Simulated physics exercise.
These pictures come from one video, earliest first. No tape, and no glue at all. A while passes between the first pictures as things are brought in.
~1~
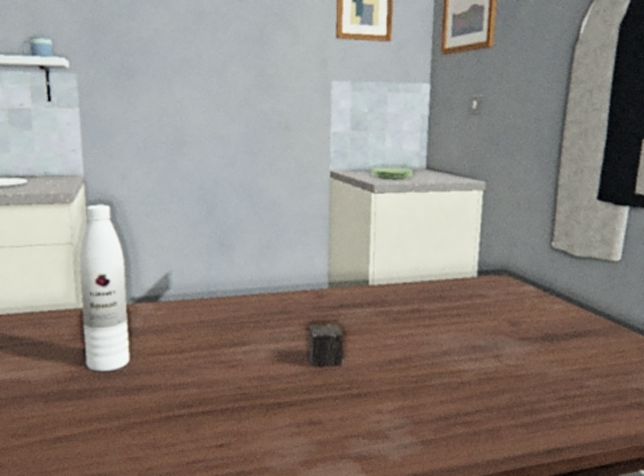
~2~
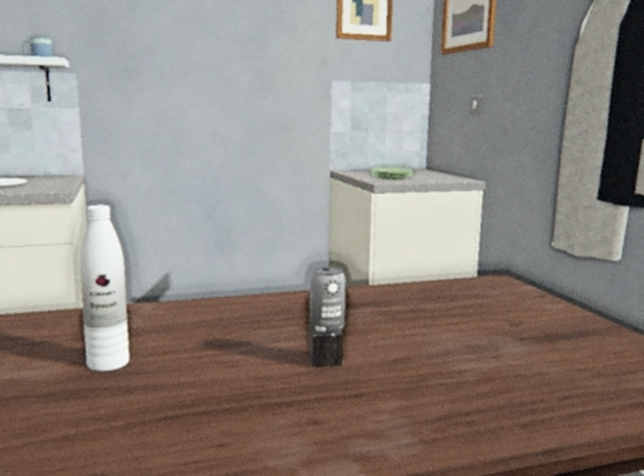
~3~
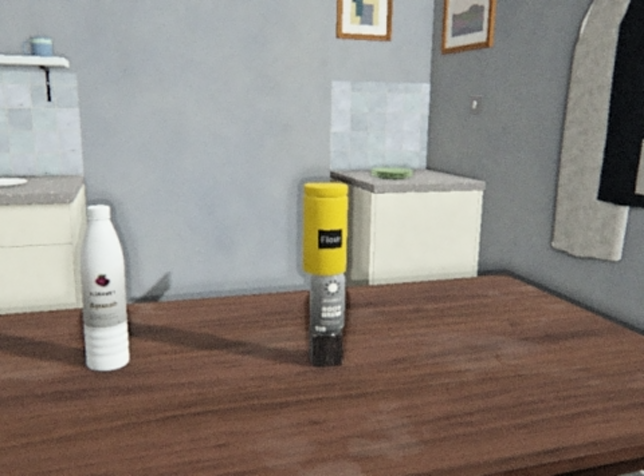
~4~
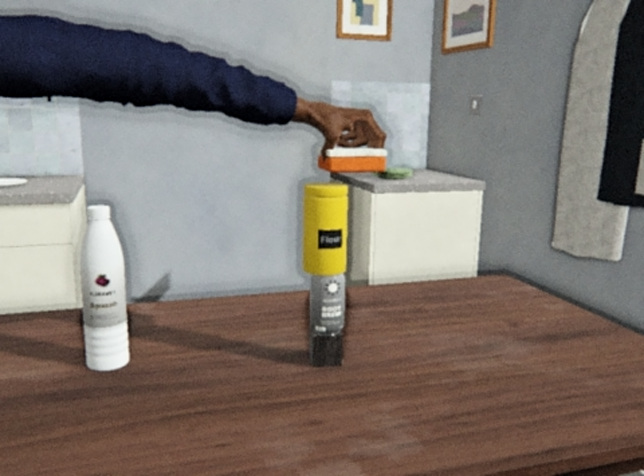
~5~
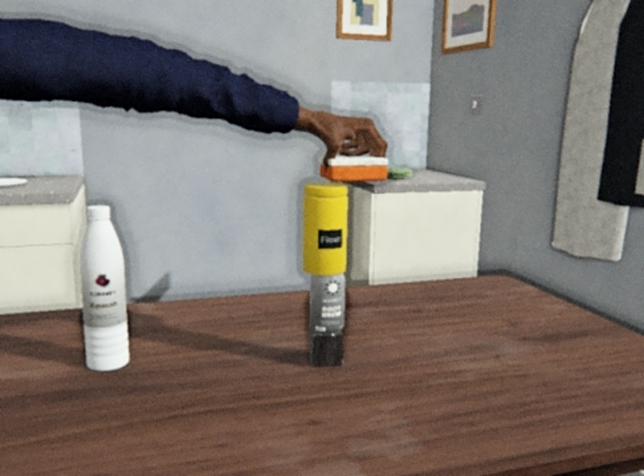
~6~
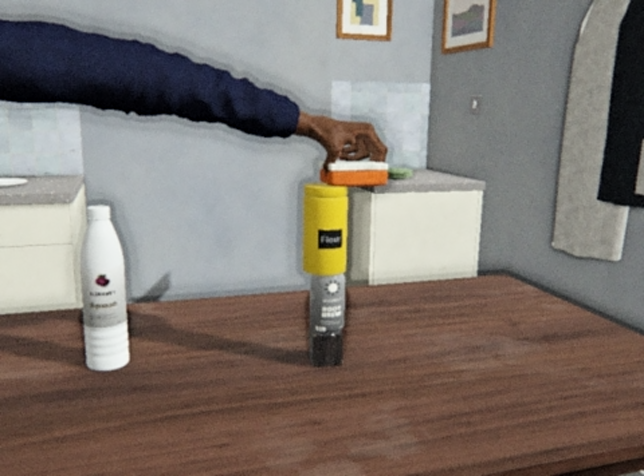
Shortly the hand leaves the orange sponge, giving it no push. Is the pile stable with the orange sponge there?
Safe to say it doesn't work.
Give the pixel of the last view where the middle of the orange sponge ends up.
I'd point to roughly (475, 337).
Then, 0.30 s after the last picture, orange sponge now fallen.
Then, 0.50 s after the last picture, things are still on the move.
Then, 0.70 s after the last picture, as before.
At rest, fallen, orange sponge; the other 4 in place. Seen from the same camera at the end, orange sponge near (475, 336). The pile gives way.
